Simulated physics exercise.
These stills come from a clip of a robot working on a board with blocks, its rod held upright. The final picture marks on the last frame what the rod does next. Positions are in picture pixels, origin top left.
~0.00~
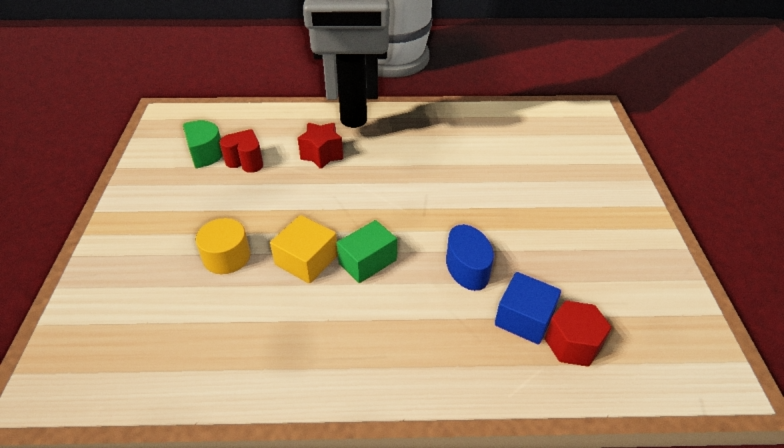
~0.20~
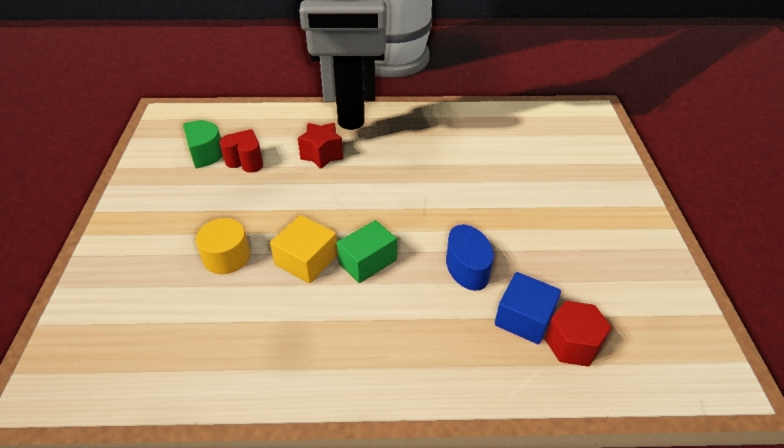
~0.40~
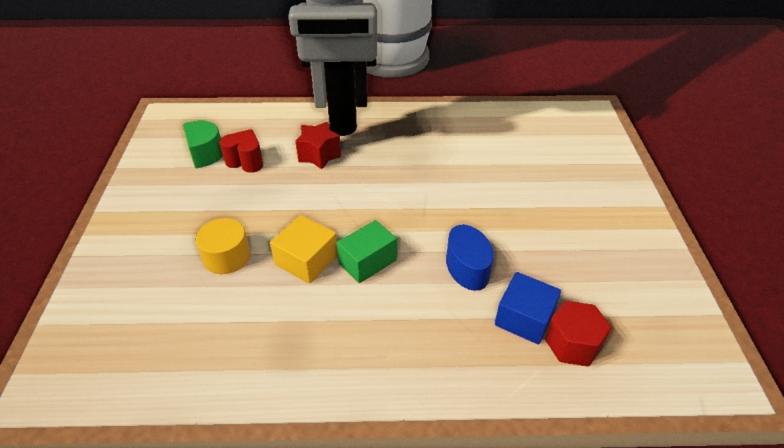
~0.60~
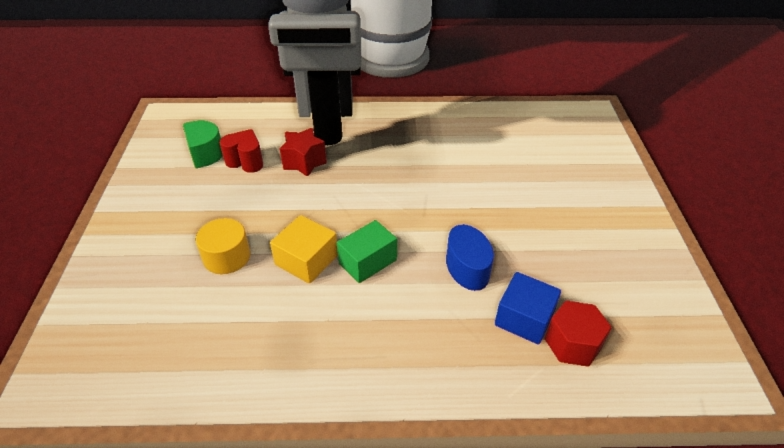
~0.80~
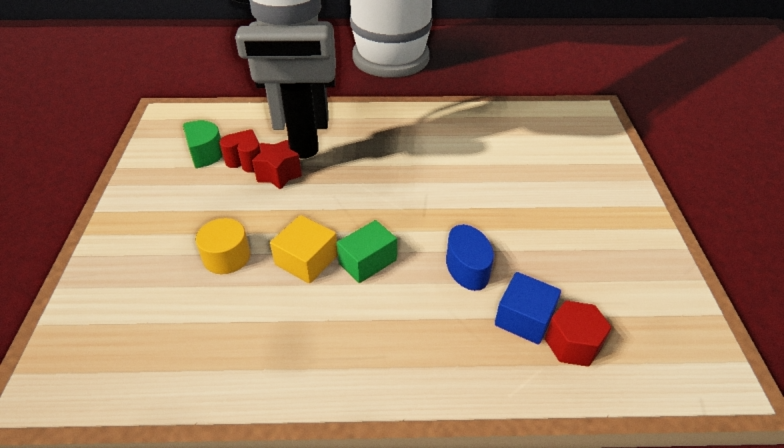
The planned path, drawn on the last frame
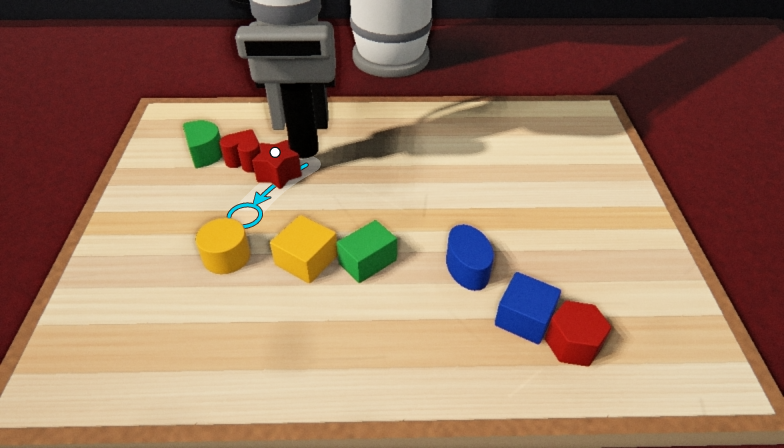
We see a robot arm lower its black rod beside a red star on a wooden board of colored blocks, then push the star left and slightly toward the viewer, up close to the red heart-shaped block.
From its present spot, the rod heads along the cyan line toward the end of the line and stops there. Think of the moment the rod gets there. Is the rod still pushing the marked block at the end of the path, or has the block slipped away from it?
It will get left beside or behind the rod.
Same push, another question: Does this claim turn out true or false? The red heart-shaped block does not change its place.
It is false.
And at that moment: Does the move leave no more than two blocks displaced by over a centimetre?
Final answer: Yes.
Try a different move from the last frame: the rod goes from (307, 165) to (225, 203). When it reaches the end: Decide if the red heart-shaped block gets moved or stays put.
Once the path is done, it is somewhere new.
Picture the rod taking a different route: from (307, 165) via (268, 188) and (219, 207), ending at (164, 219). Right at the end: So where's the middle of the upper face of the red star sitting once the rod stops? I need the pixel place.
It will likely be found at (121, 198).
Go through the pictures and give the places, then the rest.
The first frame shows rod tip (354, 120); block tops, yellow circle (220, 234); red heart-shaped block (241, 140); red star (320, 133).
The second frame shows rod (351, 122); blocks unchanged.
The third frame shows rod (343, 128); red star (317, 133).
The fourth frame shows rod (329, 138); red star (301, 140).
The fifth frame shows rod (305, 150); yellow circle (220, 234); red heart-shaped block (241, 140); red star (275, 152).
Path on the board, from (307, 165) through (284, 179) and (263, 196) to (245, 216); the dot is on the red star.
On the path given first. One third of the way, rod (281, 164); red heart-shaped block (229, 144), turned 45° clockwise; red star (249, 166).
Two thirds of the way, rod (259, 181); red heart-shaped block (229, 144), turned 45° clockwise; red star (225, 176), turned 25° clockwise.
At the end, rod (241, 201); yellow circle in place; red heart-shaped block (229, 144), turned 45° clockwise; red star (213, 183), turned 55° clockwise.
